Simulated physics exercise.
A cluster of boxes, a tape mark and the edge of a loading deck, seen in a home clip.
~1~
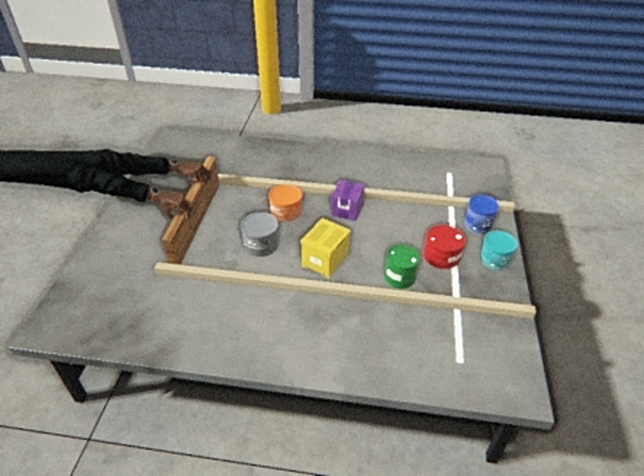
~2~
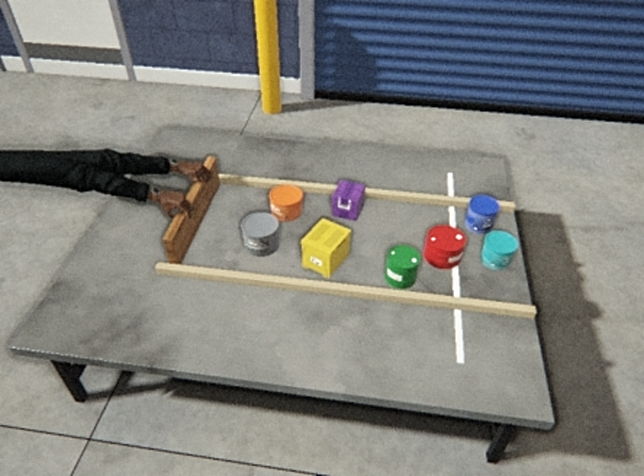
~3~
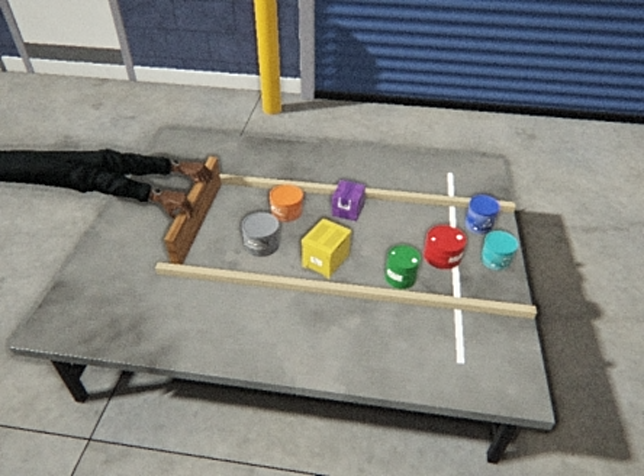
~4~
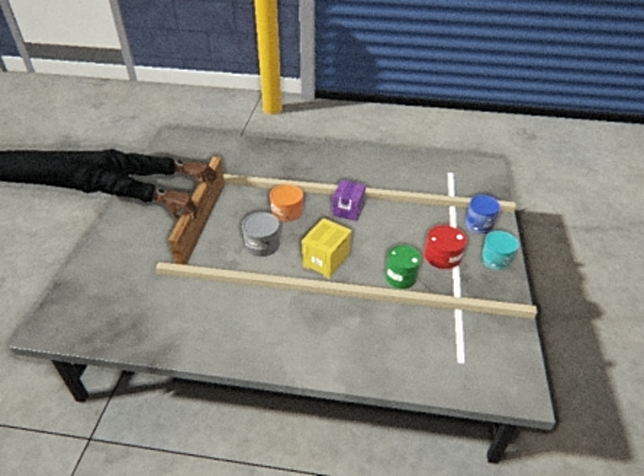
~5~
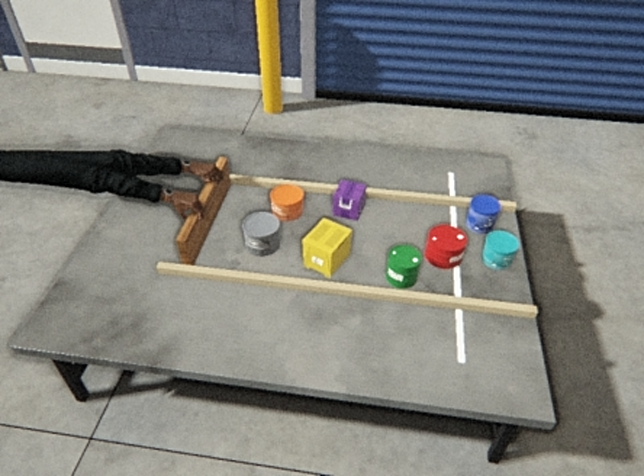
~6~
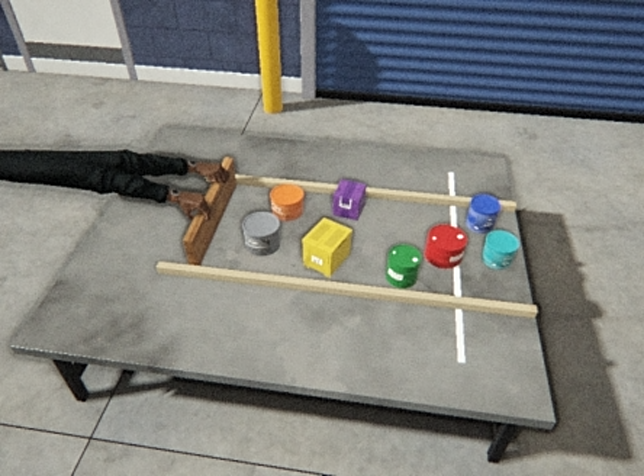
A wooden plank, pushed by two hands in dark sleeves, crept slightly right between two rails on a grey deck, while the colourful pails, canisters and boxes ahead of it stayed practically still.
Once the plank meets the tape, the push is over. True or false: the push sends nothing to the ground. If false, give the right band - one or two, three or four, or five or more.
False, one or two.
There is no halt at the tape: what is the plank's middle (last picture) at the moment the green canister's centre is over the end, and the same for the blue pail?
The middle is at (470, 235) when it's the green canister, and at (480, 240) when it's the blue pail.
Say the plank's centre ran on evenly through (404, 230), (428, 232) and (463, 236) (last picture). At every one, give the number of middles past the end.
In order of the places given, that's 0, 0 and 1.
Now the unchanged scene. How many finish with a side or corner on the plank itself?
At rest, 4 are in contact.
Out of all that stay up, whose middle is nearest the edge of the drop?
The green canister winds up nearest.
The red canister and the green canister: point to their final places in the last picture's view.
I'd put one close to (507, 246) and the other close to (519, 283).
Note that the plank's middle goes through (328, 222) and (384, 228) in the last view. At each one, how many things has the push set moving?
Moved so far: 5, then 5.
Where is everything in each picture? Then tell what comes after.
Turquoise pail (498, 251); blue pail (481, 215); red canister (444, 247); plank (194, 209); tape (454, 250), in the first picture.
Blue pail (482, 215); grey pail (261, 235), in the second picture.
Red canister (445, 247); purple box (349, 201), in the third picture.
Turquoise pail (499, 251); orange pail (287, 203), in the fourth picture.
Blue pail (483, 215); green canister (403, 267), in the fifth picture.
Turquoise pail (500, 250); blue pail (483, 214); red canister (445, 246); plank (213, 210); tape (455, 250), in the sixth picture.
A little later, none off yet; turquoise pail at rest near (500, 250); blue pail at rest near (483, 214); red canister at rest near (445, 246).
When it is over, the number that fall off is one or two; down, turquoise pail.
